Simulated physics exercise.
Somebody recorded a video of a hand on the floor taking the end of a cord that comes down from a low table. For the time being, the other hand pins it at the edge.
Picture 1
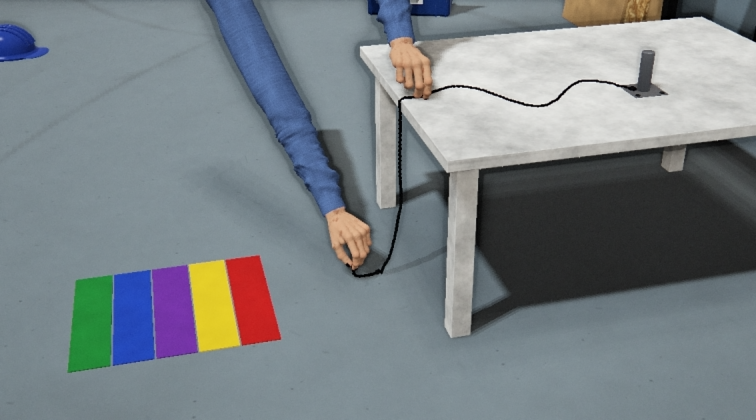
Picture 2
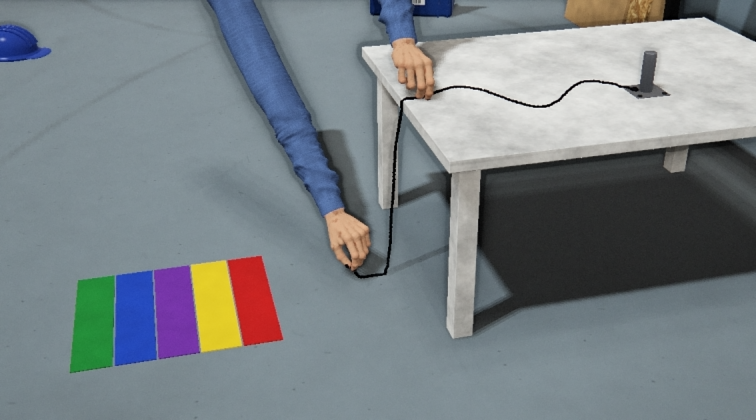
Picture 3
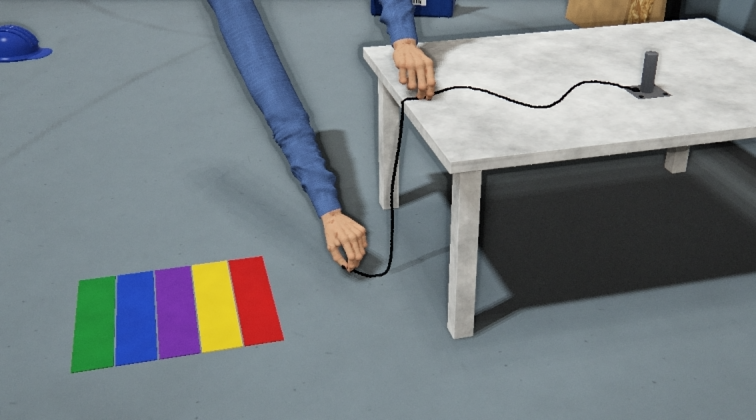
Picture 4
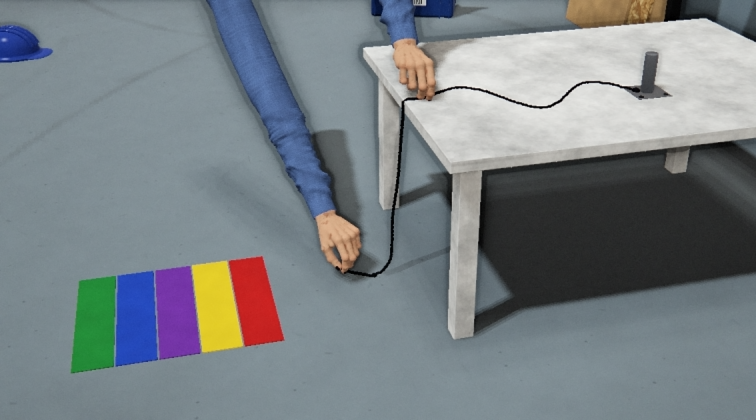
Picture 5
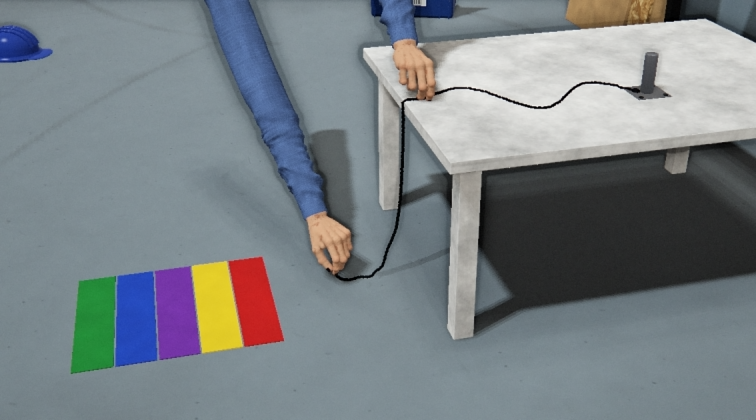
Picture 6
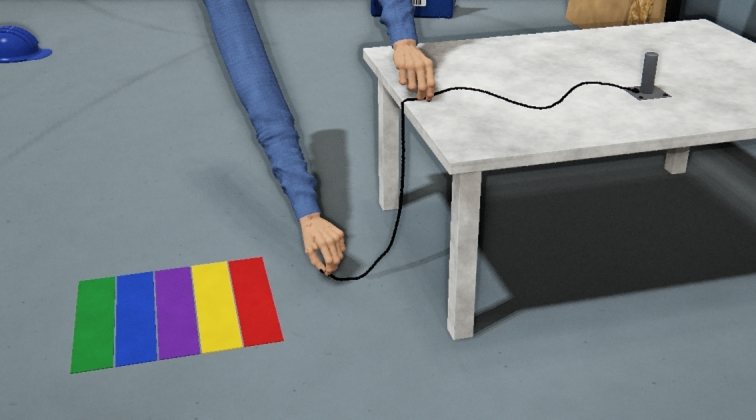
On a gray floor beside a low white table, one hand held a black cord at the table's edge while the other gripped its end below and slid it slightly left toward some colored stripes.
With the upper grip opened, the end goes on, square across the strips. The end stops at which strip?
At the blue strip.
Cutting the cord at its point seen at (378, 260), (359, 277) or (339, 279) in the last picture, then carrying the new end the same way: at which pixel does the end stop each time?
Try 1: About (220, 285). Try 2: About (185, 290). Try 3: About (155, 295).
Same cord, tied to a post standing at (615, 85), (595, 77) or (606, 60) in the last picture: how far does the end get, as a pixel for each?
Going through them in sequence: (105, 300), (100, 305) and finally (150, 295).
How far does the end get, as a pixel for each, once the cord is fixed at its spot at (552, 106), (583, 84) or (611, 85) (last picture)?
Near (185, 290), then (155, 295), then (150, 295).
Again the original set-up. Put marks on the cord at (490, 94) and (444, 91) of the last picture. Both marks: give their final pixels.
In that view they reach (429, 105) and (380, 130).
Soon after, end near (199, 289); over yellow.
Then, end near (155, 295); over purple.
At full stretch, end near (131, 299); over blue. The end stops over the blue strip.
